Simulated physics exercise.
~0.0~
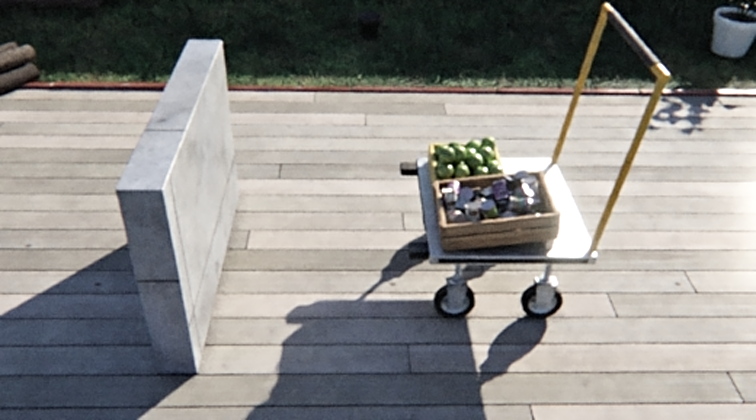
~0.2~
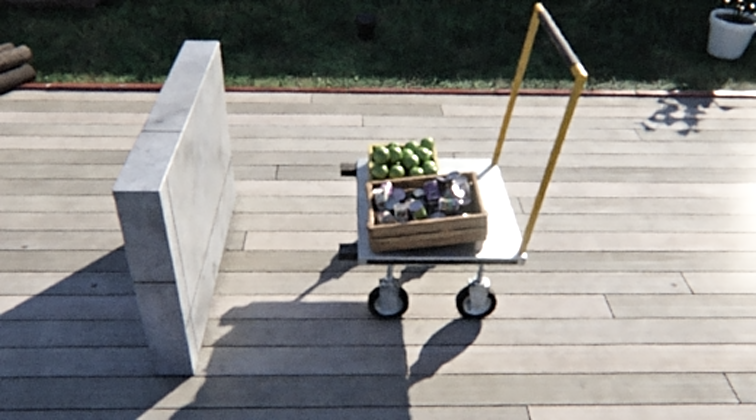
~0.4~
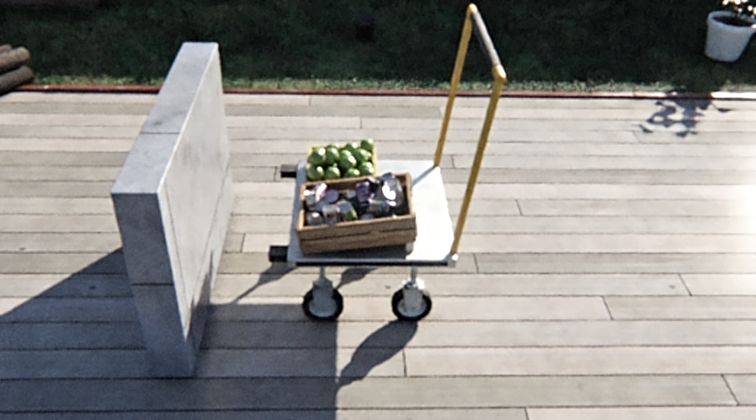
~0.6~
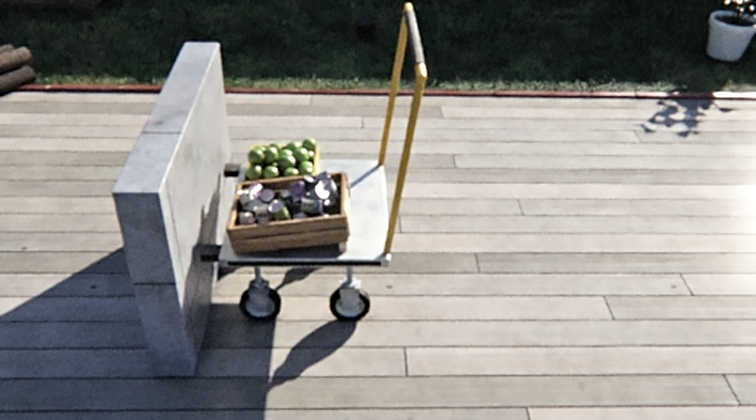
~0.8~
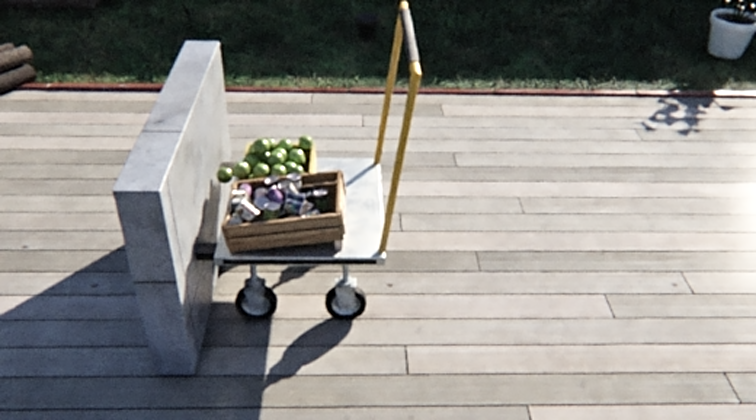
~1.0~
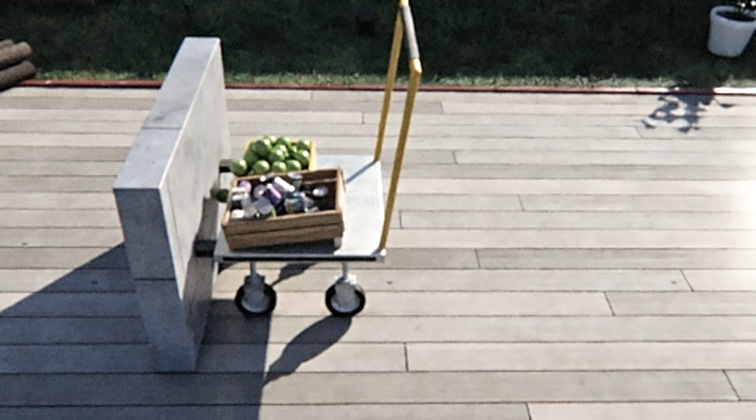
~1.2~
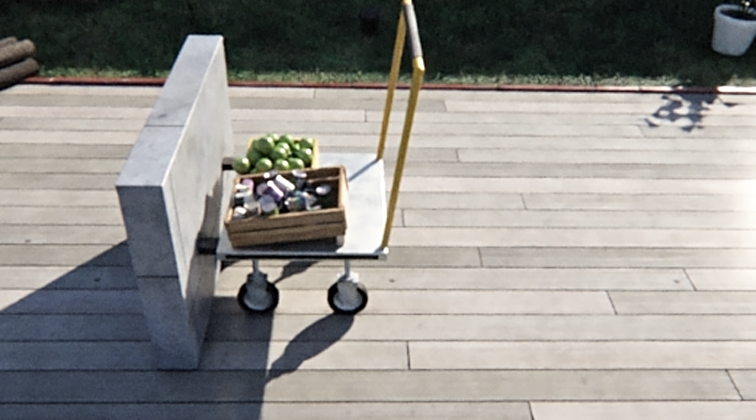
At first, a platform trolley with a yellow handle rolls left across a sunlit wooden deck toward an upright grey slab, carrying a wooden crate of small tins and, behind it, a smaller yellow crate of green apples. It keeps gliding steadily until its dark buffers meet the wall, and it stops there without bouncing back. The load lurches left, and one apple tips out over the left side of the yellow crate. That apple drops beside the wall and slips out of sight. At the end, the trolley stands still against the slab, with the tins and the other apples still in their crates.
